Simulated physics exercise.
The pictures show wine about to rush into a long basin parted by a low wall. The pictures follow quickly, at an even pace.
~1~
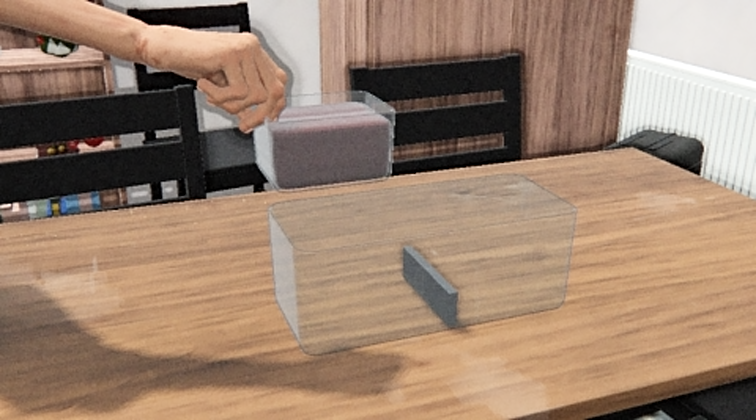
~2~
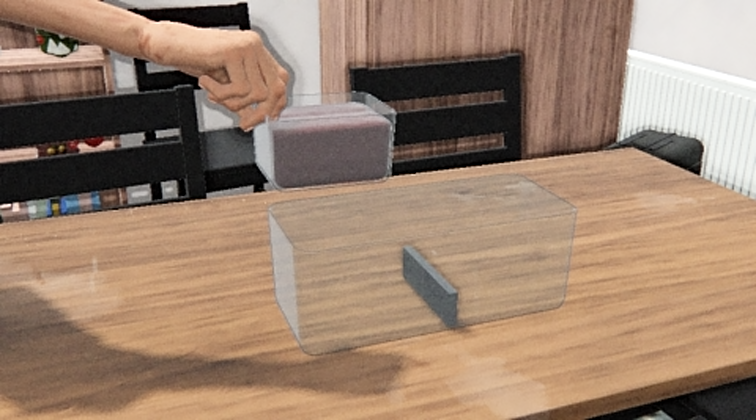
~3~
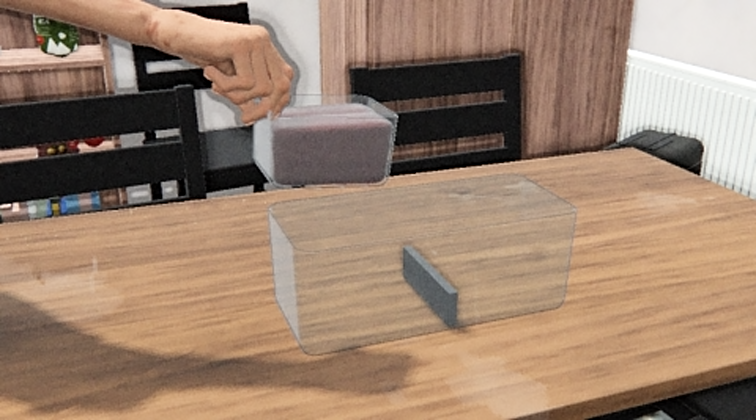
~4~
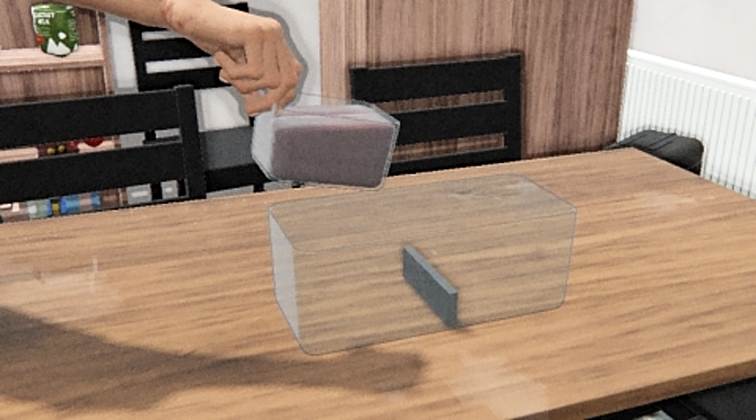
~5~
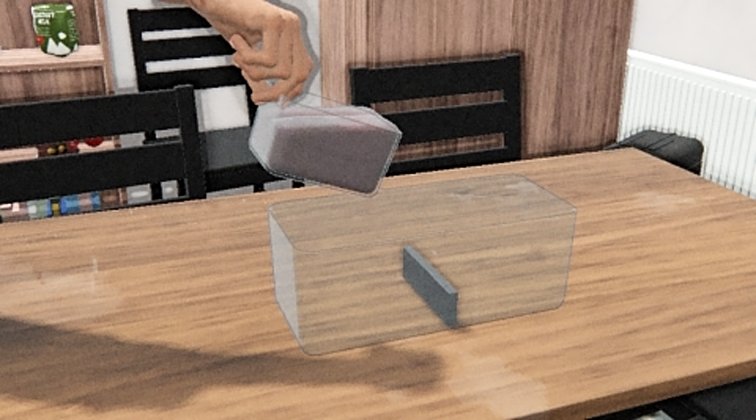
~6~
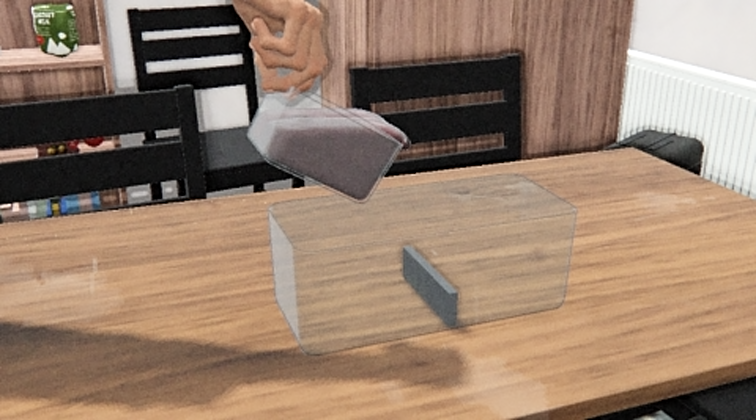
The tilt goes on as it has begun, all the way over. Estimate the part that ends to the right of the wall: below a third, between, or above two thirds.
In the end between a third and two thirds is right of the wall.
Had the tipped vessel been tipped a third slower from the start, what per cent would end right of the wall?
Some 60 per cent.
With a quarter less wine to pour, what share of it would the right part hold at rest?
Near 25 %.
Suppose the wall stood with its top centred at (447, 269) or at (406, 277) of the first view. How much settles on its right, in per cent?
In turn 15 and 70 in a hundred.
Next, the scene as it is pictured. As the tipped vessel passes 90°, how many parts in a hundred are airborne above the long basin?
Near 25 %.
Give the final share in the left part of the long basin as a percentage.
Near 50 %.
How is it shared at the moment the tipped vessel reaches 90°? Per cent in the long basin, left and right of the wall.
Left: 20 %. Right: 30 %.
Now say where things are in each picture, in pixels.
In the first picture, it leans 0°; its right rim is at (380, 103); the wine meets the walls at (261, 121) and (376, 110); the long basin's rim runs from (281, 229) to (548, 192); the wall's top is at (429, 269).
In the second picture, it leans 1°; its right rim is at (380, 104); the wine meets the walls at (261, 121) and (376, 111).
In the third picture, it leans 5°; its right rim is at (382, 108); the wine meets the walls at (264, 119) and (378, 112).
In the fourth picture, it leans 12°; its right rim is at (384, 115); the wine meets the walls at (265, 119) and (380, 113).
In the fifth picture, it leans 21°; its right rim is at (386, 125); the wine meets the walls at (265, 120) and (385, 117); 1 per cent is over the edge.
In the sixth picture, it leans 31°; its right rim is at (387, 136); the wine meets the walls at (264, 122) and (382, 126); 6 per cent is over the edge.
A moment on, the tilt is 90° and 27 per cent is still to pour, 18 is left of the wall and 29 right of it.
Next, the tilt is 104° and 6 per cent is still to pour, 44 is left of the wall and 46 right of it.
Then the tilt is 104° and 0 per cent is still to pour, 51 is left of the wall and 46 right of it.
Later the tilt is 104° and 0 per cent is still to pour, 52 is left of the wall and 46 right of it.
Finally, 52 per cent lies left of the wall, 46 right of it and 1 outside.
